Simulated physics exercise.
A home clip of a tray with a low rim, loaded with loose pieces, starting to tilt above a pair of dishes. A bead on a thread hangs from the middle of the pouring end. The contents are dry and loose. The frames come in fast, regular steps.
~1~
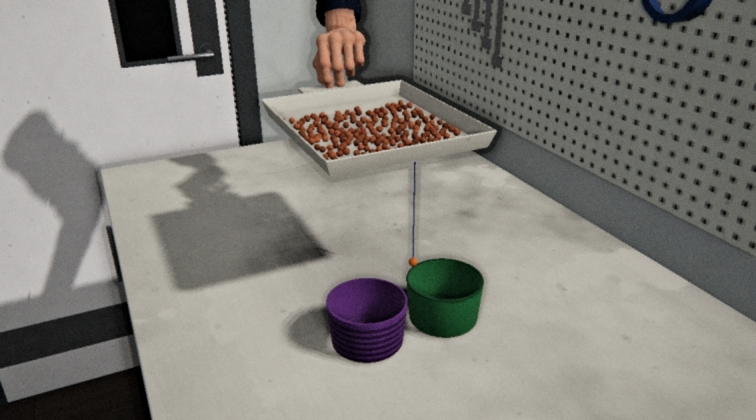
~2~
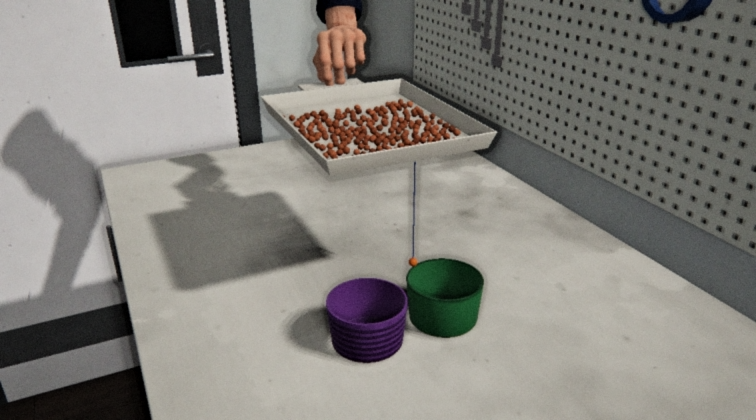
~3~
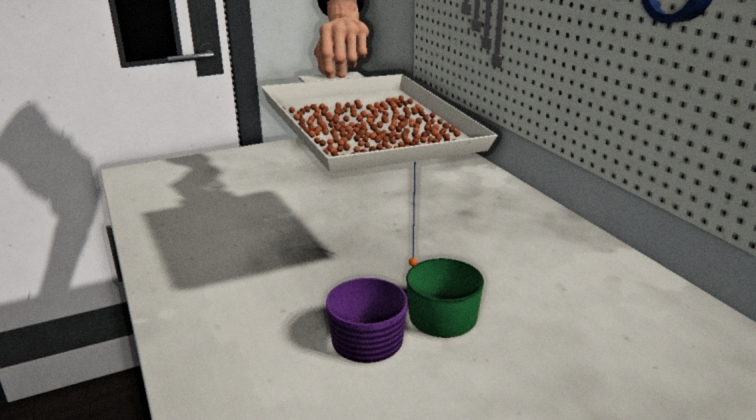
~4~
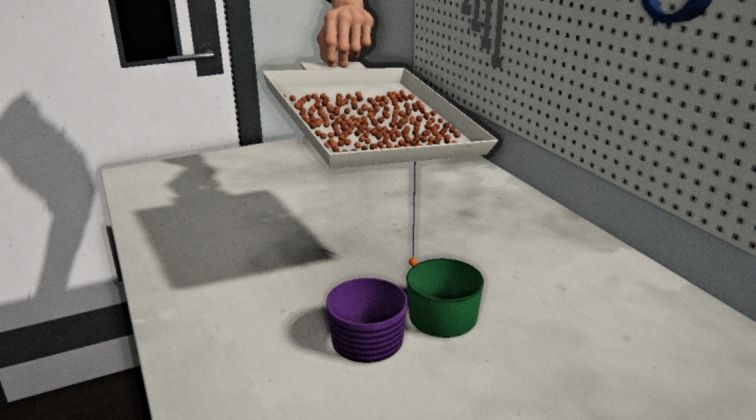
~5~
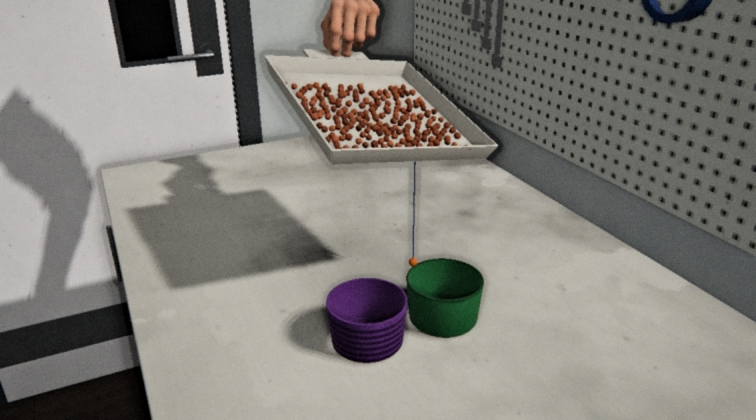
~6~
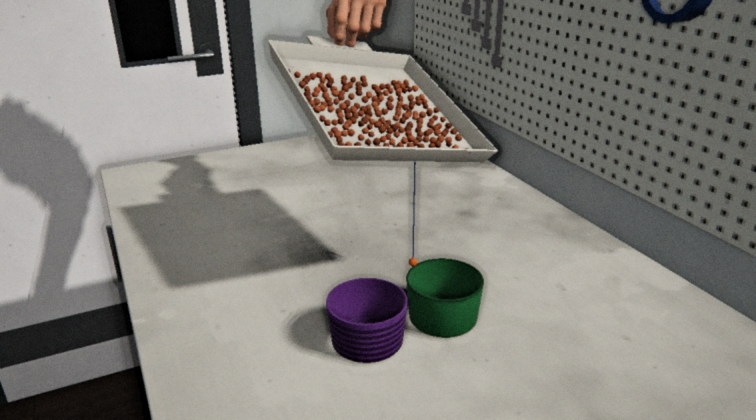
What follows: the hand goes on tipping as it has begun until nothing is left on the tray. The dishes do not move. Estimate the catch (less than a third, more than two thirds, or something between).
Caught overall: Under a third.
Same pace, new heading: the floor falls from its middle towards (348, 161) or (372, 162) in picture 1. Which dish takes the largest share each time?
At the first place the left dish, at the second left.
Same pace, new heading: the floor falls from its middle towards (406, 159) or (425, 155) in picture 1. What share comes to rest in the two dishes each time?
In turn 50 and 40 in a hundred.
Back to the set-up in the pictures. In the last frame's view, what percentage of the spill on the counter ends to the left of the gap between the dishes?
Roughly 0 in a hundred.
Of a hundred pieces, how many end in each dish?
For the left dish some 0 %, for the right dish some 20 %.
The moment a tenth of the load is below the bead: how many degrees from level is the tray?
At some 85 degrees.
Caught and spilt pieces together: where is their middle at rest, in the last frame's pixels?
Around (475, 295).
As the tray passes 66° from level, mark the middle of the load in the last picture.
At about (446, 135).
Shortly afterwards, tray tipped steeply; all but a few on the tray; a little in the air.
Next, tray tipped past a quarter turn; near two thirds on the tray; only a few in the right dish; a little outside both; near a quarter in the air.
Some moments later, tray tipped past a quarter turn; near a quarter in the right dish; the bulk outside both.
In the end, tray tipped past a quarter turn; none at all in the left dish; near a quarter in the right dish; the bulk outside both.
